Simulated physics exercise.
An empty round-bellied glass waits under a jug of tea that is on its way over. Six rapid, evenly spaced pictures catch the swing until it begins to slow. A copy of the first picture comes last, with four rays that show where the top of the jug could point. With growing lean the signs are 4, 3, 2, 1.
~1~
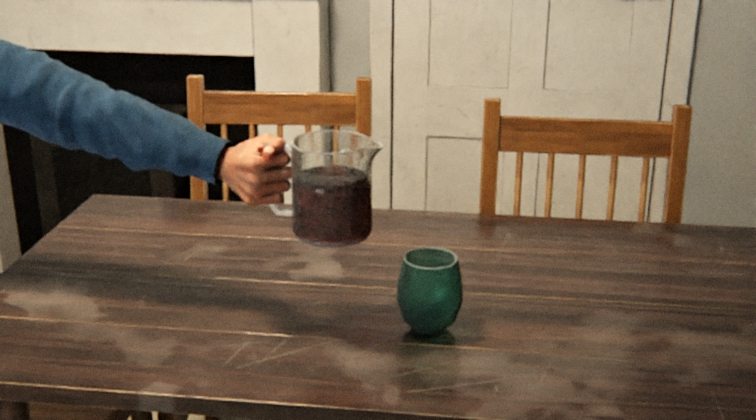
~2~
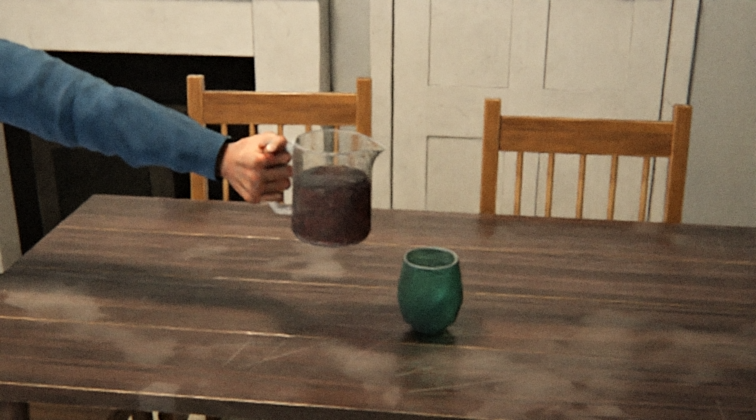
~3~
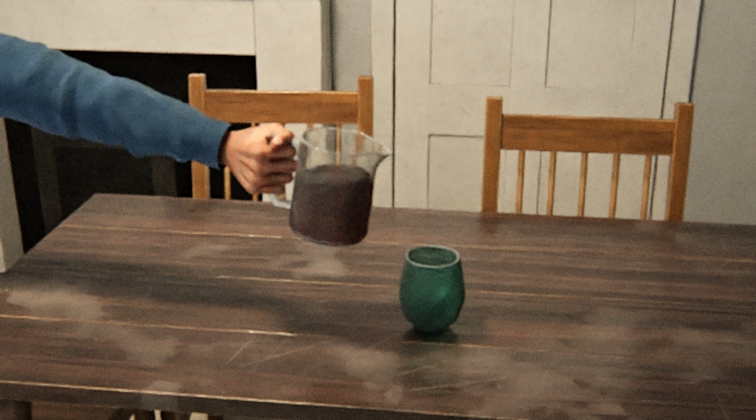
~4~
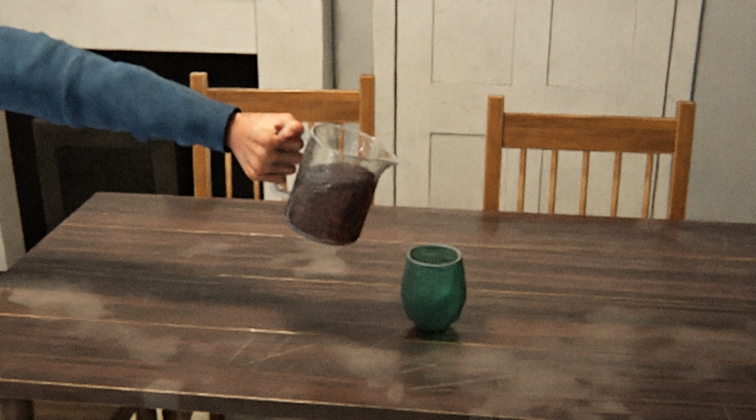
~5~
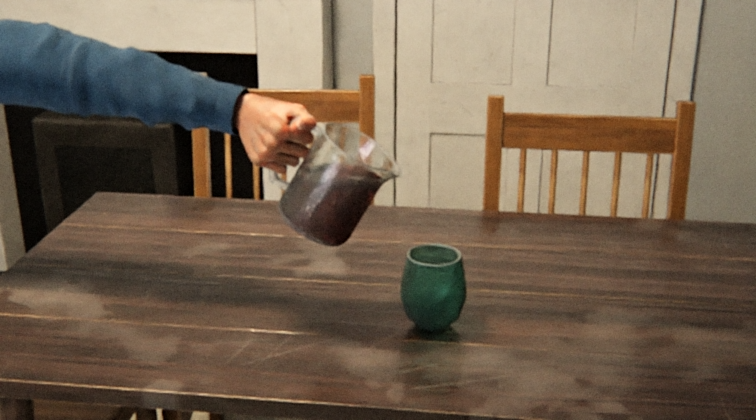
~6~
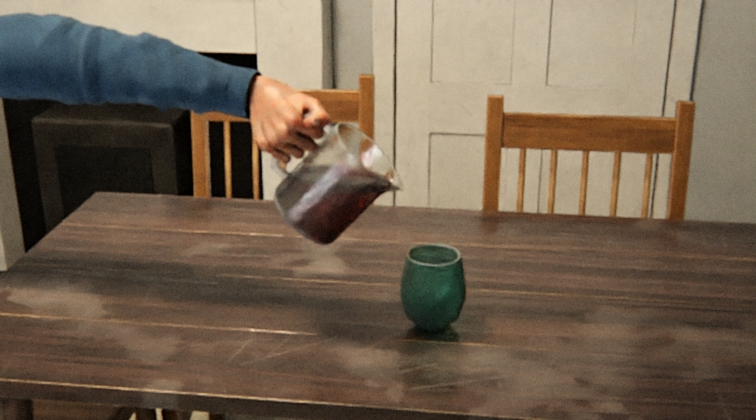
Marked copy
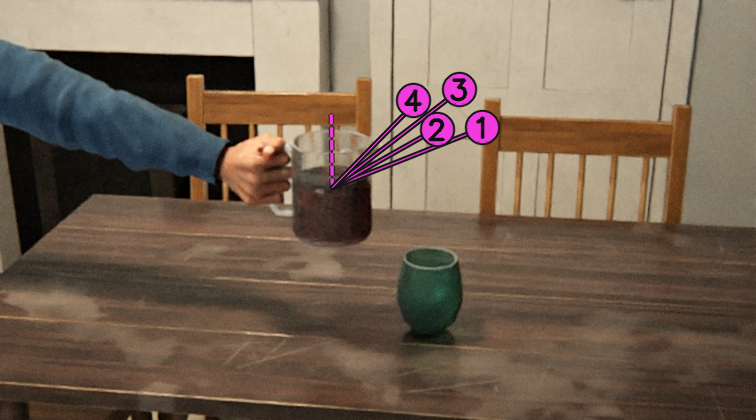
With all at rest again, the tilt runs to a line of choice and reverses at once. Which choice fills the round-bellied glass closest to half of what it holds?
The answer is tilt 1.
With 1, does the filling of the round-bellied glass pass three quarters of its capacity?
No, it does not.
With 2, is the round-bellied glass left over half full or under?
Under.
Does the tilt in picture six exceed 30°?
Yes.
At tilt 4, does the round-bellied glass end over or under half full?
Under half.
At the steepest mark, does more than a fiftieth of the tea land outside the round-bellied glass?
No, it does not.
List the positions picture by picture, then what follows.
In the first picture, upright, lip at (383, 146); rim of the round-bellied glass round (431, 257); nothing has left yet.
In the second picture, tipped about 2°, lip at (385, 148); nothing has left yet.
In the third picture, tipped about 8°, lip at (391, 152); nothing has left yet.
In the fourth picture, tipped about 18°, lip at (398, 161); nothing has left yet.
In the fifth picture, tipped about 30°, lip at (402, 174); nothing has left yet.
In the sixth picture, tipped about 42°, lip at (403, 188); nothing has left yet.
On the marked copy, 1 at (466, 134); 2 at (422, 137); 3 at (446, 100); 4 at (403, 114).
For tilt 1, the round-bellied glass ends with about 48 % of what it can hold.
For tilt 2, the round-bellied glass ends with about 28 % of what it can hold.
For tilt 3, the round-bellied glass ends with about 13 % of what it can hold.
For tilt 4, the round-bellied glass ends with about 3 % of what it can hold.
